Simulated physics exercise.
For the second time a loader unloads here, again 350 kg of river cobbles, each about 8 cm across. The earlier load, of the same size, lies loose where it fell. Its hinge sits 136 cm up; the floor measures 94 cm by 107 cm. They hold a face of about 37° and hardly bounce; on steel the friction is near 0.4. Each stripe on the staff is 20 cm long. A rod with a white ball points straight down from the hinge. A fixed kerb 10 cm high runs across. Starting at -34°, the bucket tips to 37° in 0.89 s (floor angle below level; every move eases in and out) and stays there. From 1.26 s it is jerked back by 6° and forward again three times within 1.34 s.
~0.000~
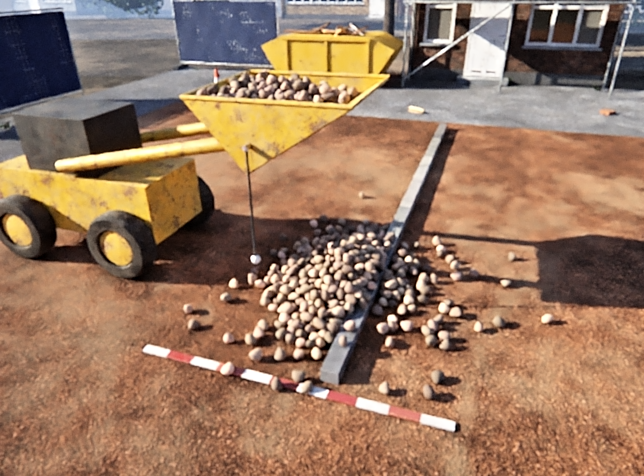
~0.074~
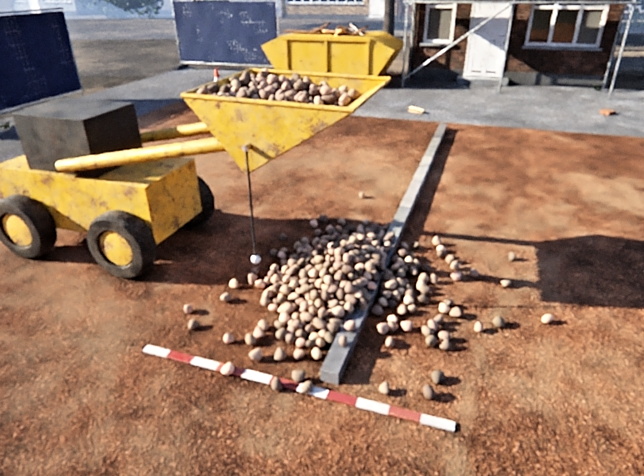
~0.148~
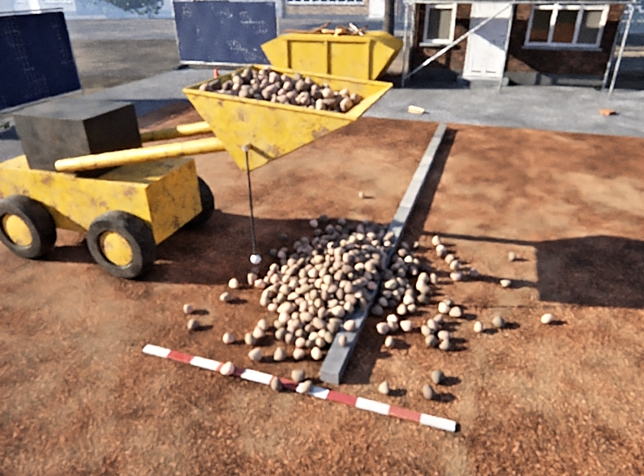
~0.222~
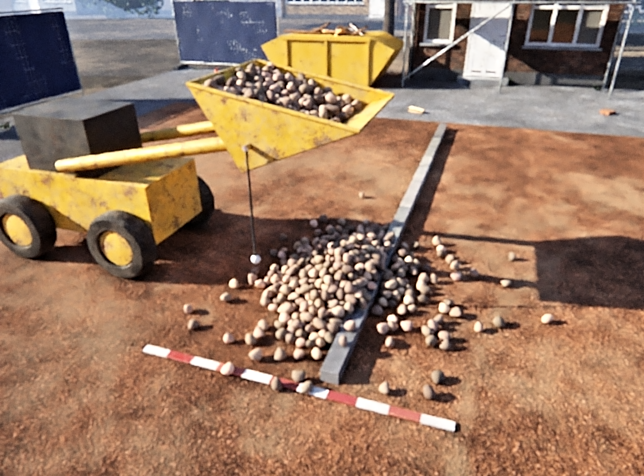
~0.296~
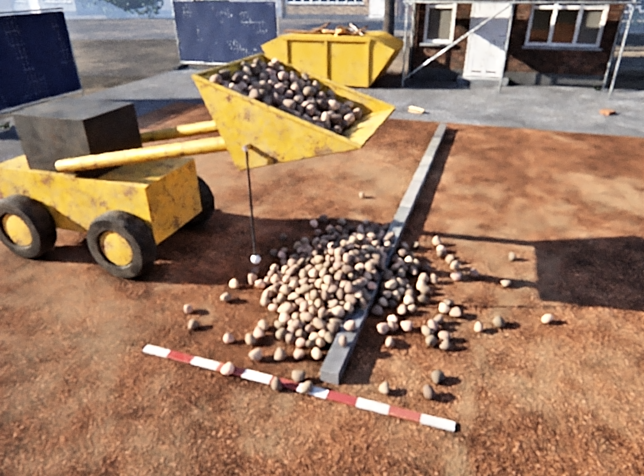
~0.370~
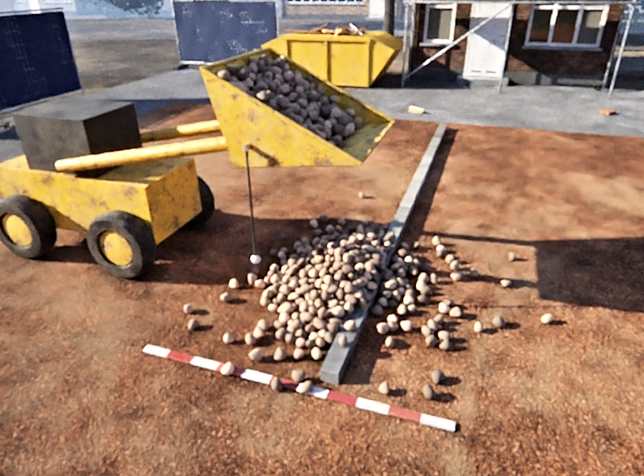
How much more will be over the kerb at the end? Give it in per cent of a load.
Roughly 95 per cent of a load more.
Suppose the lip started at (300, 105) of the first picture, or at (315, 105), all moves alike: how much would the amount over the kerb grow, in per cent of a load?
Near 55 per cent from the first place, 75 from the second.
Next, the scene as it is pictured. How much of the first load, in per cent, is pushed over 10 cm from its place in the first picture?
Roughly 10 per cent of them.
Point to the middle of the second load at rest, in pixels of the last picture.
Around (431, 288).
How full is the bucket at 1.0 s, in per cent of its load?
Roughly 85 per cent is still inside.
After 0.7 s the floor is at 26°; in per cent of one load, 100 in the bucket, 86 on this side of the kerb, 14 over the kerb; the foremost stones are at (491, 302).
After 1.0 s the floor is at 37°; in per cent of one load, 83 in the bucket, 102 on this side of the kerb, 15 over the kerb; the foremost stones are at (491, 302).
After 3.0 s the floor is at 37°; in per cent of one load, 0 in the bucket, 91 on this side of the kerb, 109 over the kerb; the foremost stones are past the picture's edge.
After 5.6 s the floor is at 37°; in per cent of one load, 0 in the bucket, 91 on this side of the kerb, 109 over the kerb; the foremost stones are past the picture's edge. Net gain over the kerb, 95.
